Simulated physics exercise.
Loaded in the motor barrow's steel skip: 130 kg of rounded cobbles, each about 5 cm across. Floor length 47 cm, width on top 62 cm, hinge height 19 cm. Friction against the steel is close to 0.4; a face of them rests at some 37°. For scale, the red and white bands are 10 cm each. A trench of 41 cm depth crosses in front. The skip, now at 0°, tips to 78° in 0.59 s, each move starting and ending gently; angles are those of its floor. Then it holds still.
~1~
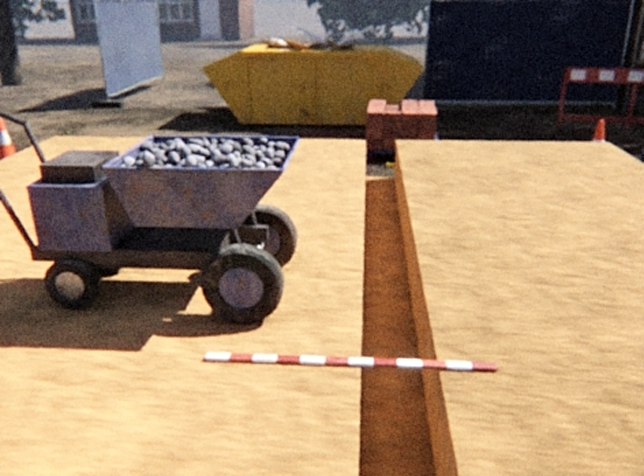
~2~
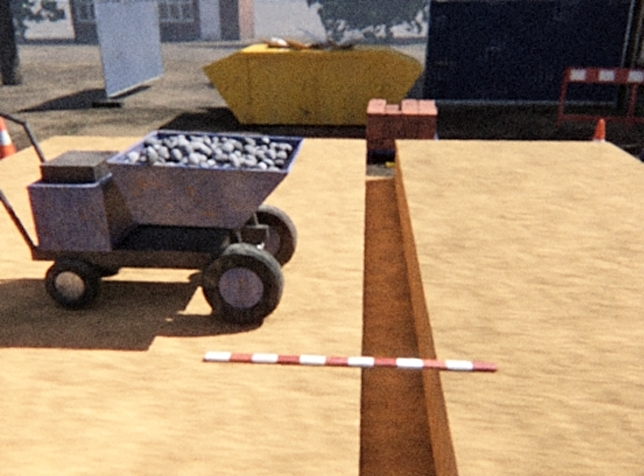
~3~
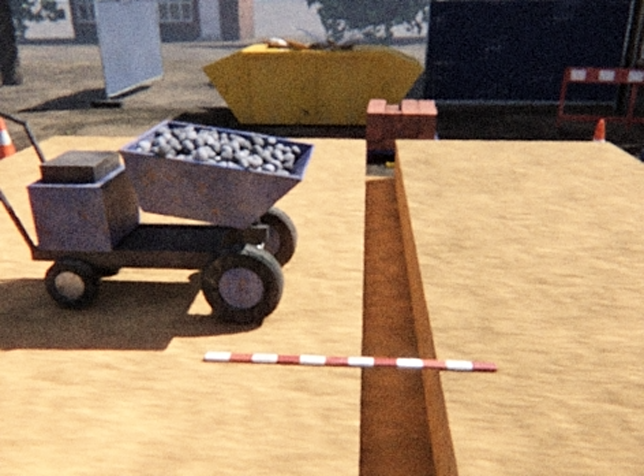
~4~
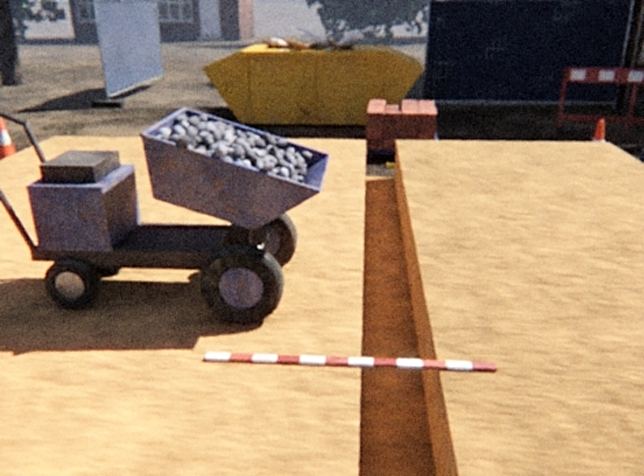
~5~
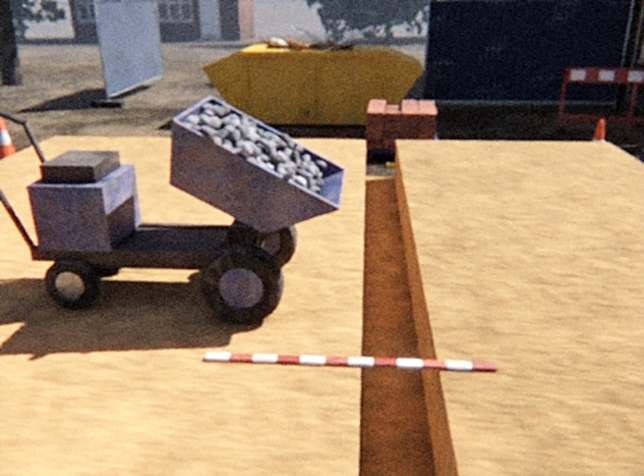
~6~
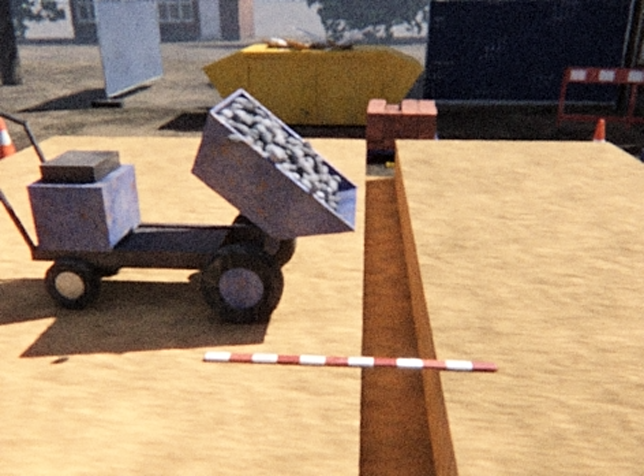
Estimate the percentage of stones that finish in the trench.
About 67 per cent.
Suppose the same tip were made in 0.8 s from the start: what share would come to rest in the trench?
In that case some 80 per cent.
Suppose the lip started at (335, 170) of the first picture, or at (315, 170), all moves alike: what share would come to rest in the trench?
About 20 and 35 per cent.
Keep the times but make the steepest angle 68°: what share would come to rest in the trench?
It would be near 65 per cent.
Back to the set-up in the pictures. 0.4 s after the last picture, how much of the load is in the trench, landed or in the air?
About 45 per cent by then.
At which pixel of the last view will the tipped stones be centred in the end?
Their middle is at about (409, 347).
Then, 0.1 s after the last picture the floor is at 65°, 100 % in the skip; the foremost stones are at (373, 238).
Then, 0.4 s after the last picture the floor is at 78°, 39 % in the skip, 43 % in the trench, 18 % past the trench; the foremost stones are at (469, 297).
Then, 0.7 s after the last picture the floor is at 78°, 2 % in the skip, 65 % in the trench, 33 % past the trench; the foremost stones are past the picture's edge.
Then, 2.7 s after the last picture the floor is at 78°, 0 % in the skip, 67 % in the trench, 33 % past the trench; the foremost stones are past the picture's edge.
